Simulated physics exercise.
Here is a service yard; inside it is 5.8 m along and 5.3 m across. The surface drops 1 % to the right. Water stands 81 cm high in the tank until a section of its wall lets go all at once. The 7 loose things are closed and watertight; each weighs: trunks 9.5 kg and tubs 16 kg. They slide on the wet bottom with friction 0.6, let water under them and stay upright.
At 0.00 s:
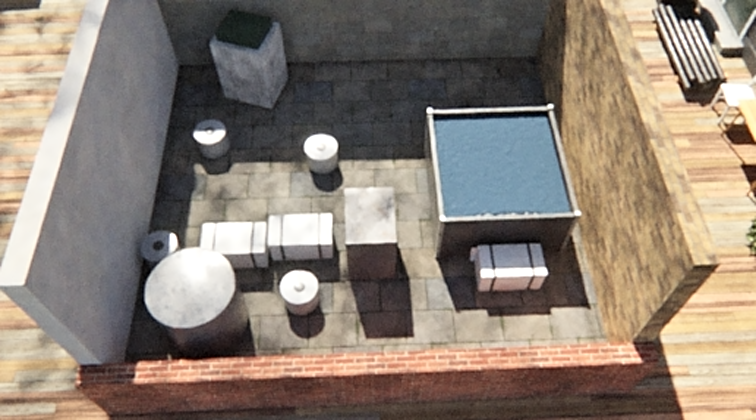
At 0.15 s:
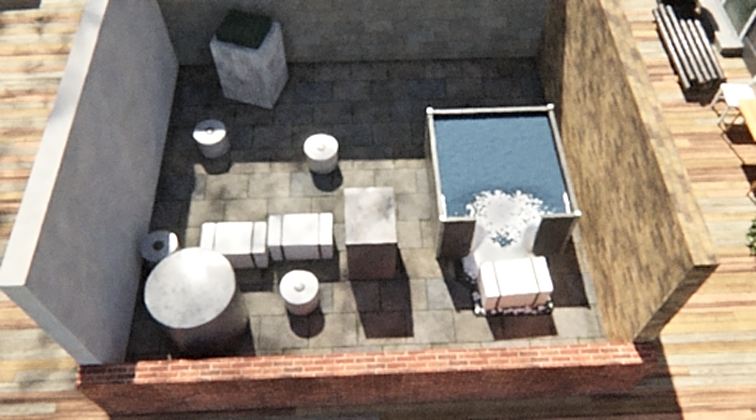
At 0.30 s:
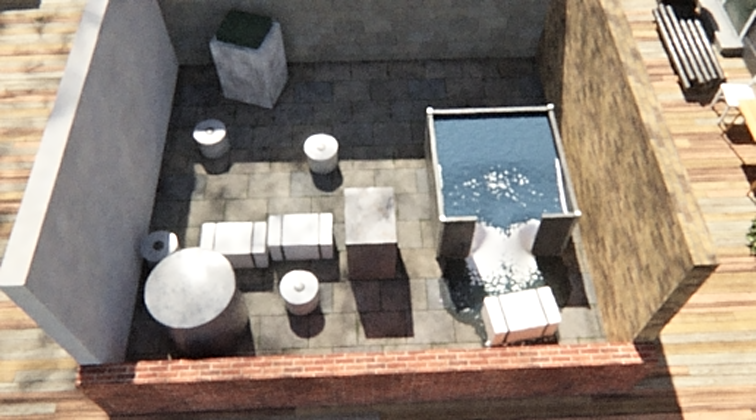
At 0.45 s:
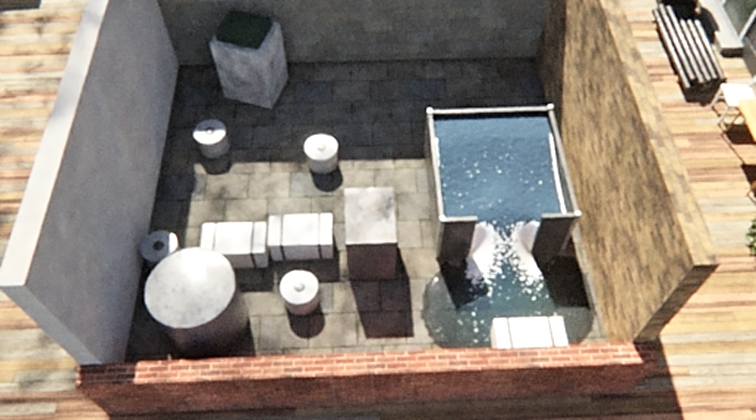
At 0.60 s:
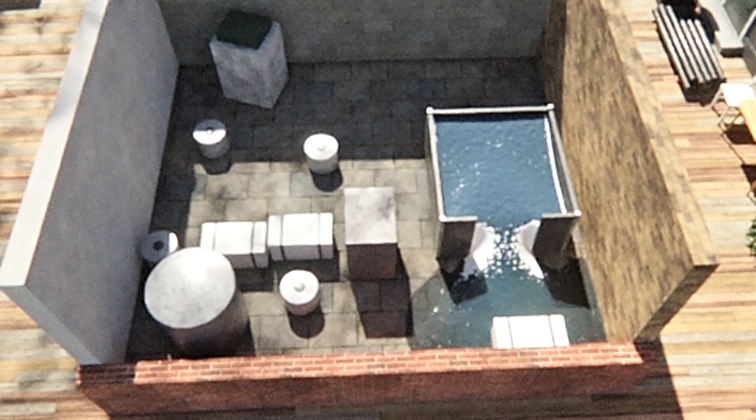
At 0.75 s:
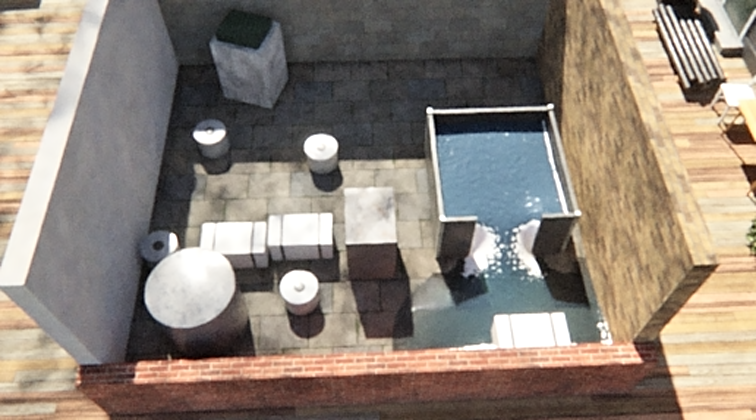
The footage shows a walled yard with pale trunks, tubs and a raised water tank, whose front opens as water pours out, pushing the nearest trunk toward the brick wall while a pool spreads around it and other objects stay still.
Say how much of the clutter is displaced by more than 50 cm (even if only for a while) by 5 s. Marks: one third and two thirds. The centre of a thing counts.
That comes to two thirds or above.
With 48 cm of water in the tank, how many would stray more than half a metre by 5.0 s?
Then 2.
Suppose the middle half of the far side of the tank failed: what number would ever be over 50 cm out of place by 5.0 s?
Then 0.
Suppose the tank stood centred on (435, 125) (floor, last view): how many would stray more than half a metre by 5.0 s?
Then 3.
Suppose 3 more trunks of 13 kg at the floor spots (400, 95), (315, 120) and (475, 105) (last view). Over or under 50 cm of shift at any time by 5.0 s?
In turn: Under, short of it, less.
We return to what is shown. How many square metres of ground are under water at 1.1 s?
About 6.5 m2.
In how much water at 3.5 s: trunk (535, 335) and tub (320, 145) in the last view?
About 23 and 1 cm.
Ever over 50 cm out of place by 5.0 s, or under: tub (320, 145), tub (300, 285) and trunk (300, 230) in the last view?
In that order: Under, more, more.
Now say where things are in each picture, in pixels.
In the first frame, a trunk at (511, 260) rests on the ground; a trunk at (233, 238), on the bottom; water covers 2.7 m2; 0 of 7 have shifted.
In the second frame, a trunk at (516, 277), on the bottom, 26 cm from its start; a trunk at (233, 238), on the bottom; 3.3 m2 under water; 1 of 7 have shifted.
In the third frame, a trunk at (523, 310), on the bottom, 70 cm from its start; a trunk at (233, 238), on the bottom; 4.2 m2 under water; 1 of 7 have shifted.
In the fourth frame, a trunk at (531, 336) rests on the ground, 103 cm from its start; a trunk at (233, 238), on the bottom; water covers 5.3 m2; 1 of 7 have shifted.
In the fifth frame, a trunk at (532, 335), on the bottom, 103 cm from its start; a trunk at (233, 238) rests on the ground; 5.8 m2 under water; 1 of 7 have shifted.
In the sixth frame, a trunk at (533, 333) floats, 103 cm from its start; a trunk at (233, 238), on the bottom; 6.1 m2 under water; 1 of 7 have shifted.
After 1.1 s 1 of 7 are over 50 cm from their spots; 1 afloat.
After 2.2 s 1 of 7 are over 50 cm from their spots; 1 afloat.
After 3.5 s 4 of 7 are over 50 cm from their spots; 1 afloat.
After 5.0 s 5 of 7 are over 50 cm from their spots, and 5 have been at some point; 4 afloat.
